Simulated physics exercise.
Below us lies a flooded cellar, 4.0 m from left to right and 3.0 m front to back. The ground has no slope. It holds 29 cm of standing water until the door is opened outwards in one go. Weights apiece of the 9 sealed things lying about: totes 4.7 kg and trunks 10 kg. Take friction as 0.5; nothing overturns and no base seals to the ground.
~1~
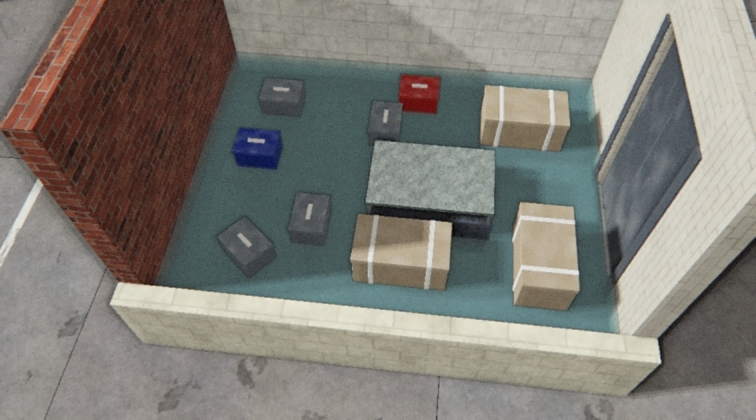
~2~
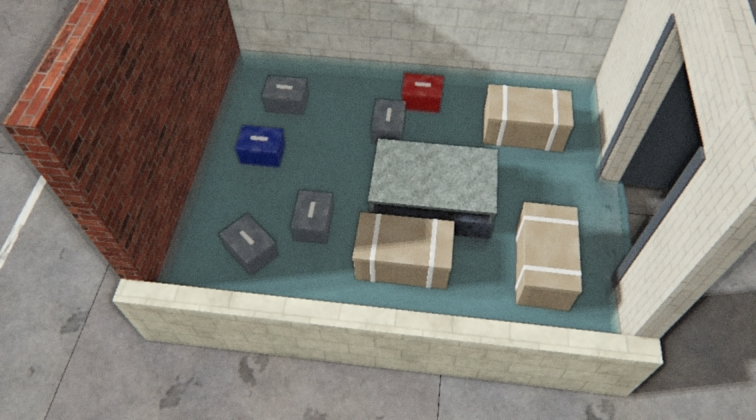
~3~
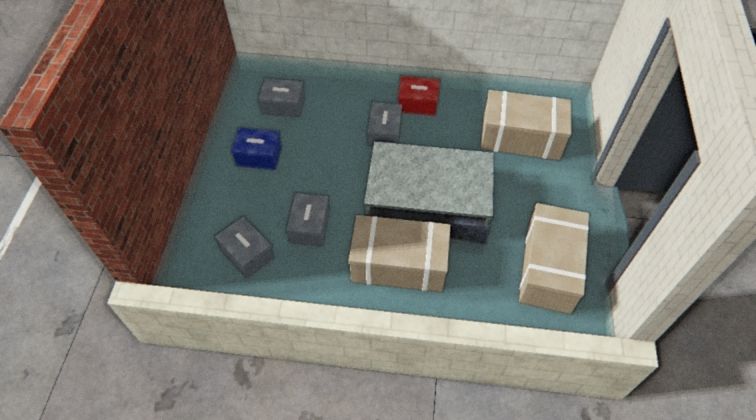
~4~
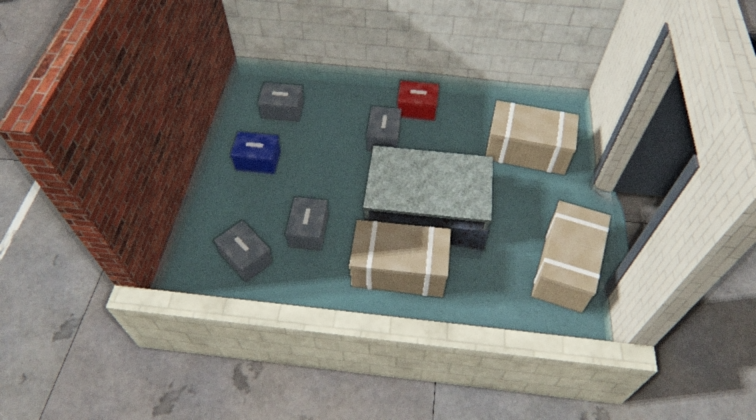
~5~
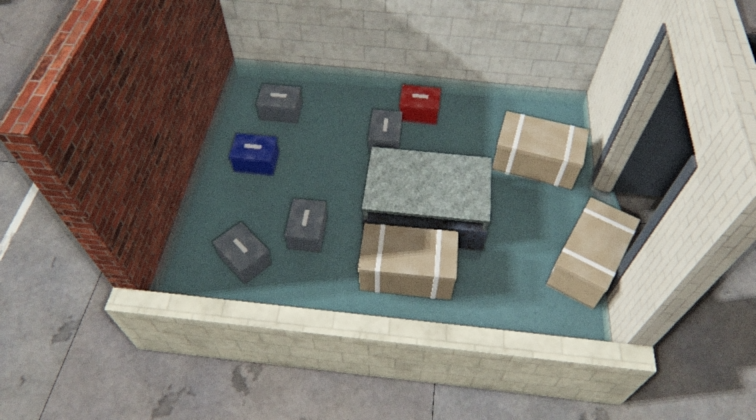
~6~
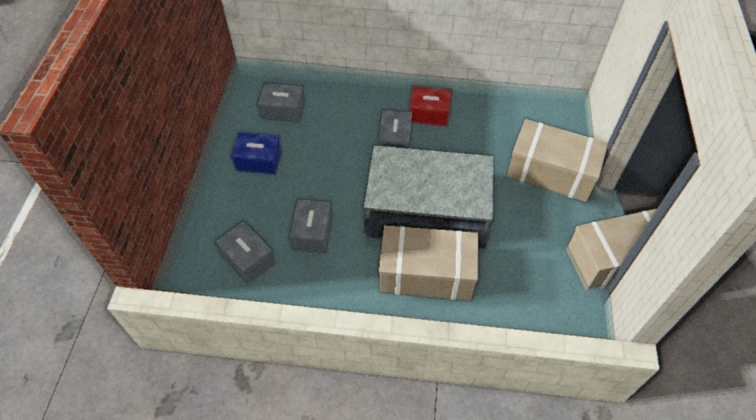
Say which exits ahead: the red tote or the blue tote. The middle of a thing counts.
First out is the red one.
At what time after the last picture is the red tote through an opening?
At about 6.5 s.
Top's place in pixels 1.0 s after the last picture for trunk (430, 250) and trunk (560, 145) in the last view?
Near (482, 256) and (594, 186).
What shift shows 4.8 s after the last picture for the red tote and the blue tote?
Roughly 140 and 30 cm by then.
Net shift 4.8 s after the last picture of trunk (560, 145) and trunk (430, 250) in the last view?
In that order: Gone out, washed out.
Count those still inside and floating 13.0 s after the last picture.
At that moment 3.
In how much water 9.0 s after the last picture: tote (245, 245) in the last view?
Roughly 13 cm.
Then, 1.0 s after the last picture the red tote is near (464, 102), 0.5 m from its start, afloat; the blue tote is near (267, 150), 0.1 m from its start, afloat; 1 of 9 are out; 8 afloat.
Then, 4.8 s after the last picture the red tote is near (555, 143), 1.5 m from its start, afloat; the blue tote is near (285, 156), 0.3 m from its start, afloat; 3 of 9 are out; 6 afloat.
Then, 9.0 s after the last picture the red tote has gone out (6.5 s after the last picture); the blue tote is near (315, 163), 0.6 m from its start, afloat; 6 of 9 are out; 3 afloat.
Then, 13.0 s after the last picture the red tote has gone out (6.5 s after the last picture); the blue tote is near (324, 181), 0.7 m from its start, afloat; 6 of 9 are out; 3 afloat.
